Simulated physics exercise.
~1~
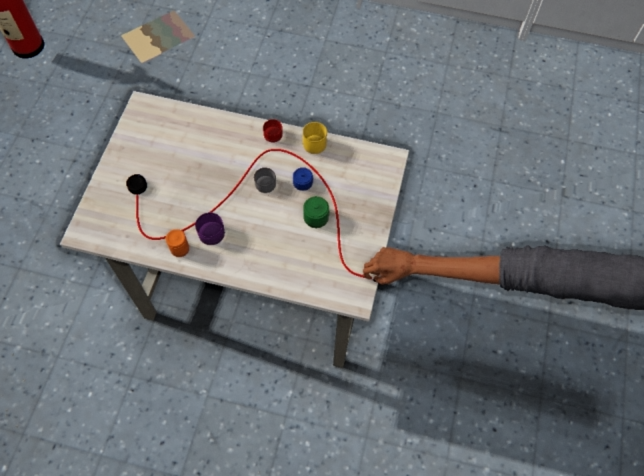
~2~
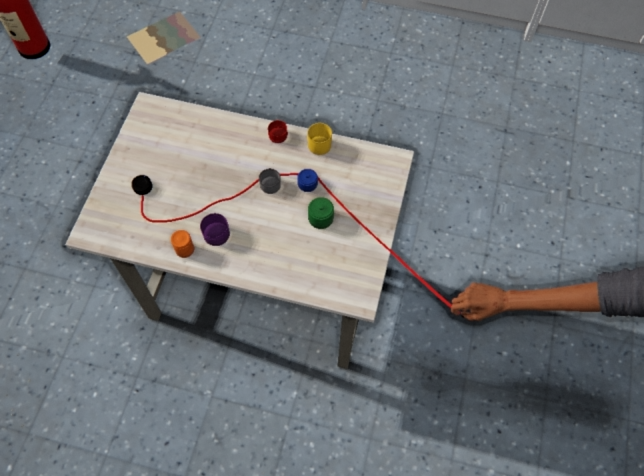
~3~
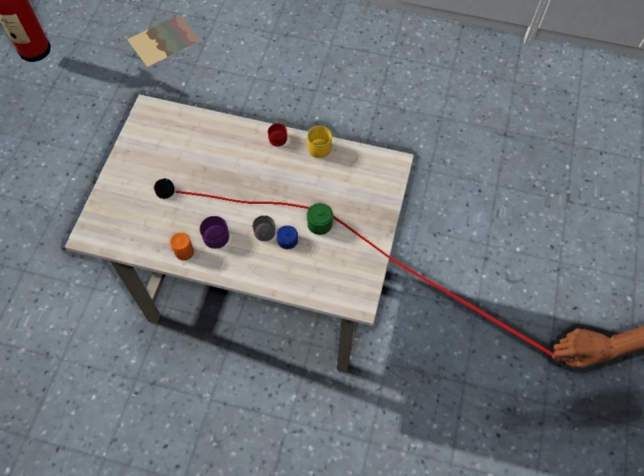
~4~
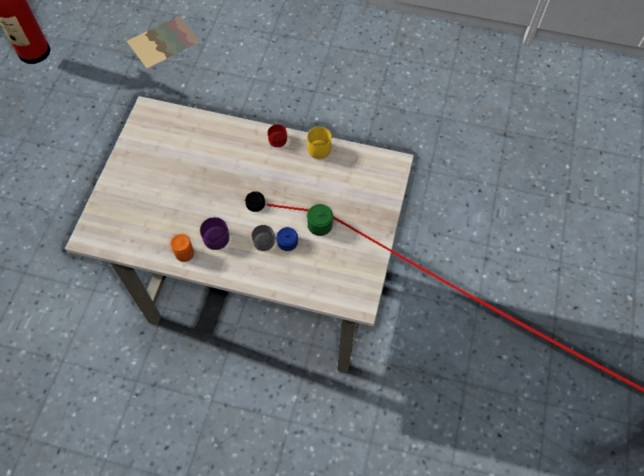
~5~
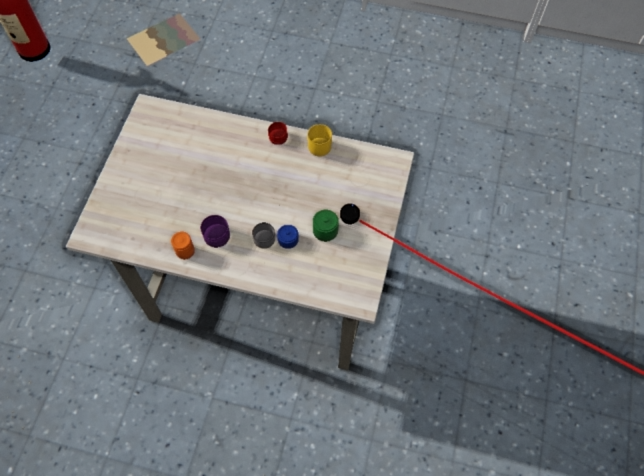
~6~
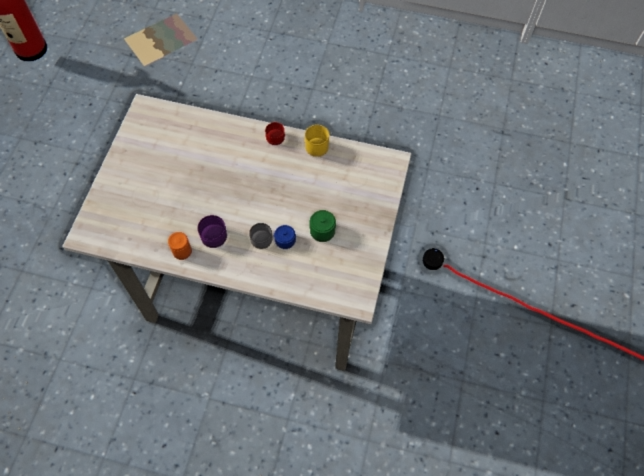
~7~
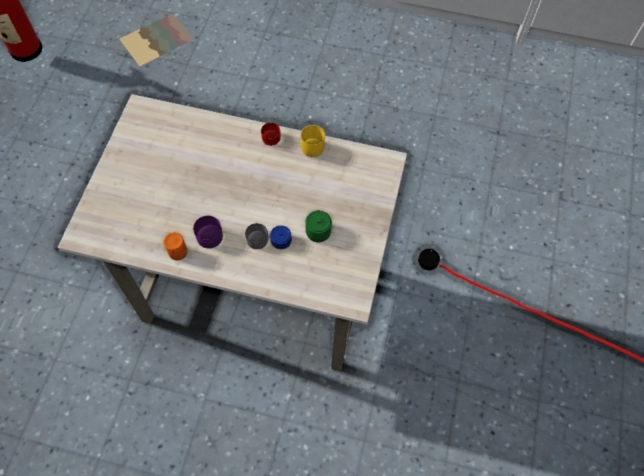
Hand pulling a red lead rightward across a table, shifting grey and blue containers before a black round object slides off.
